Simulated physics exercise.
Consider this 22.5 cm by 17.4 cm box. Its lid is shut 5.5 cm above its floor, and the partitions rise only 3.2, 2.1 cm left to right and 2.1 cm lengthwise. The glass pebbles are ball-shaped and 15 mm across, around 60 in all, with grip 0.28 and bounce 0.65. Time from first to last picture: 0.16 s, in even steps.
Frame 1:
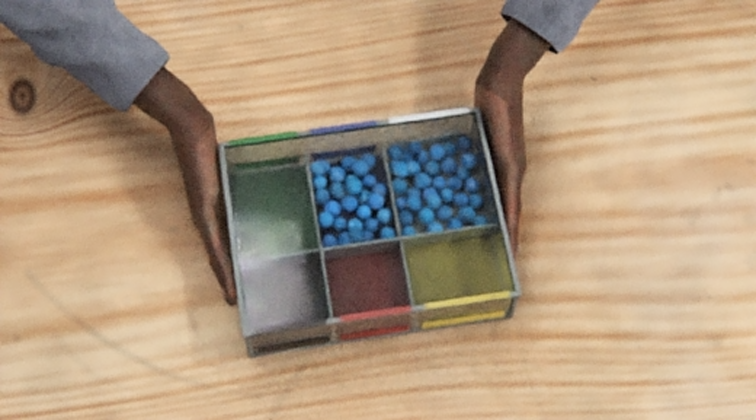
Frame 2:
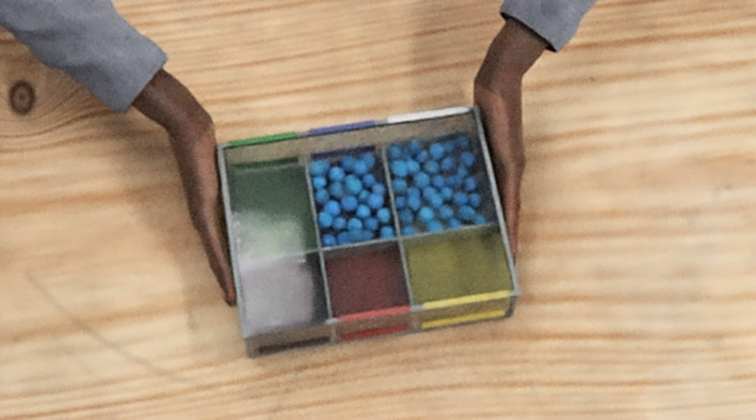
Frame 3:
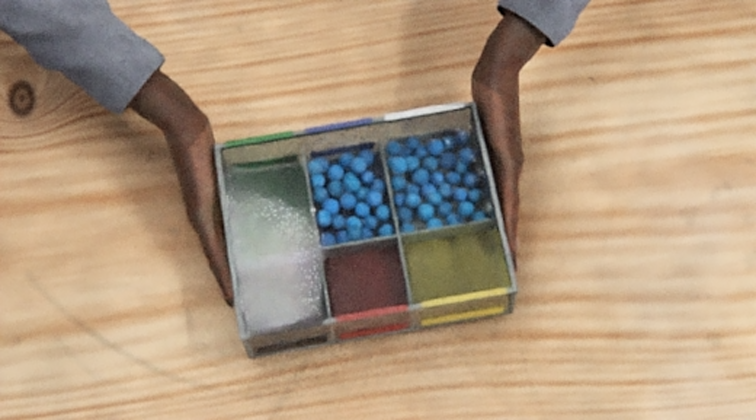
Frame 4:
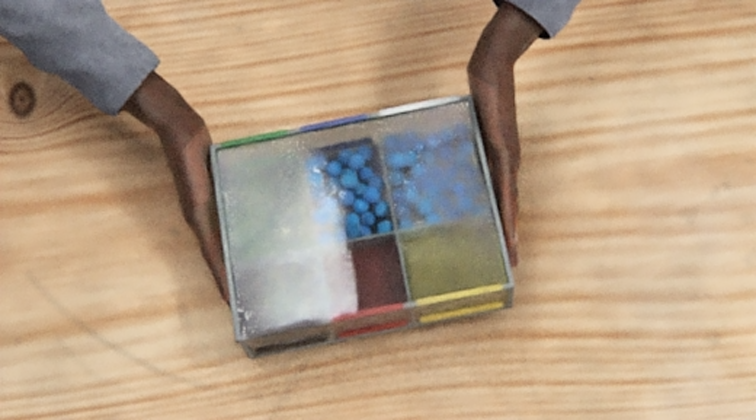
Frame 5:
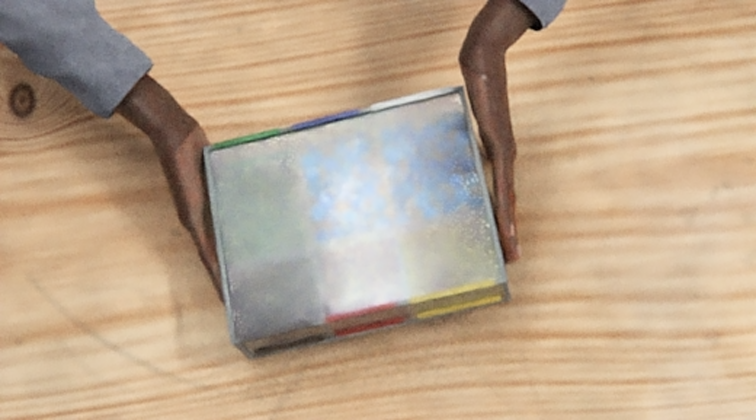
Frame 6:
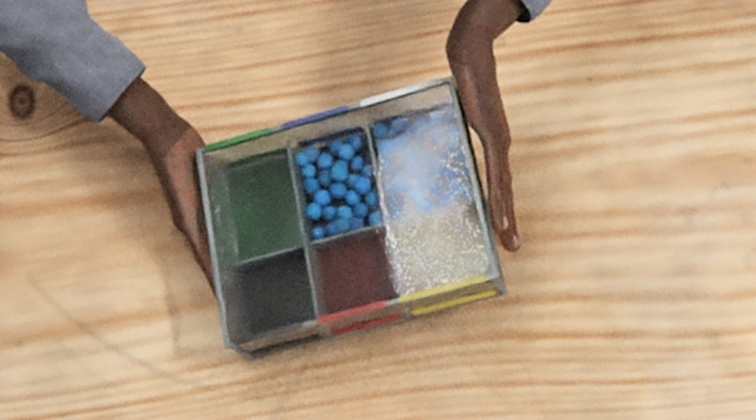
A clear-lidded box of blue balls, held between two hands on a wooden table, slowly tilted toward its left front corner while a whitish glare swept across the lid from left to right.
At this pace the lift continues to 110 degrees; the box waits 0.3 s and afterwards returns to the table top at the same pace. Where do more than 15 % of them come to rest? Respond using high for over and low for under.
Red compartment low, blue compartment low, green compartment high, yellow compartment low, white compartment low, black compartment high.
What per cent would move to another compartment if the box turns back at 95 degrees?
Estimate: Around 95 %.
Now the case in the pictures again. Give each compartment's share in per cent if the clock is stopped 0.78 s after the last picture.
In per cent: Red 10; blue 30; green 35; yellow 0; white 0; black 25.
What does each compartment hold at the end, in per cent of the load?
The red one ends with 0, blue 0, green 40, yellow 0, white 0 and black 55 per cent.
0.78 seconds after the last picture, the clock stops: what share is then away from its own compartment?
At that time I'd say around 85 per cent.
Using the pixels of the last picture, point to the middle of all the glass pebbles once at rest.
I'd say roughly (277, 276).
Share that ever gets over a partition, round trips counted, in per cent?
That share comes to about 100 per cent.
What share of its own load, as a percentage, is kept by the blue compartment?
Roughly 0 per cent.
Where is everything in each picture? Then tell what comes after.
The first picture shows box tilt 0 degrees, front corners at (248, 332) and (516, 292); blue 45 %, white 55 %.
The second picture shows box tilt 1 degrees, front corners at (247, 333) and (515, 291).
The third picture shows box tilt 3 degrees, front corners at (244, 334) and (513, 288).
The fourth picture shows box tilt 7 degrees, front corners at (241, 336) and (509, 284), lowest corner left front.
The fifth picture shows box tilt 12 degrees, front corners at (235, 339) and (502, 279), lowest corner left front.
The sixth picture shows box tilt 17 degrees, front corners at (230, 343) and (492, 275), lowest corner left front; blue 45 %, white 55 %.
Then, 0.78 s after the last picture, tilt 110 degrees; red 10 %, blue 30 %, green 35 %, black 25 %.
Then, 1.30 s after the last picture, tilt 60 degrees; green 40 %, black 60 %.
Then, 1.88 s after the last picture, tilt 0 degrees; green 40 %, black 60 %.
In the end, red 0 %, blue 0 %, green 40 %, yellow 0 %, white 0 %, black 55 %.
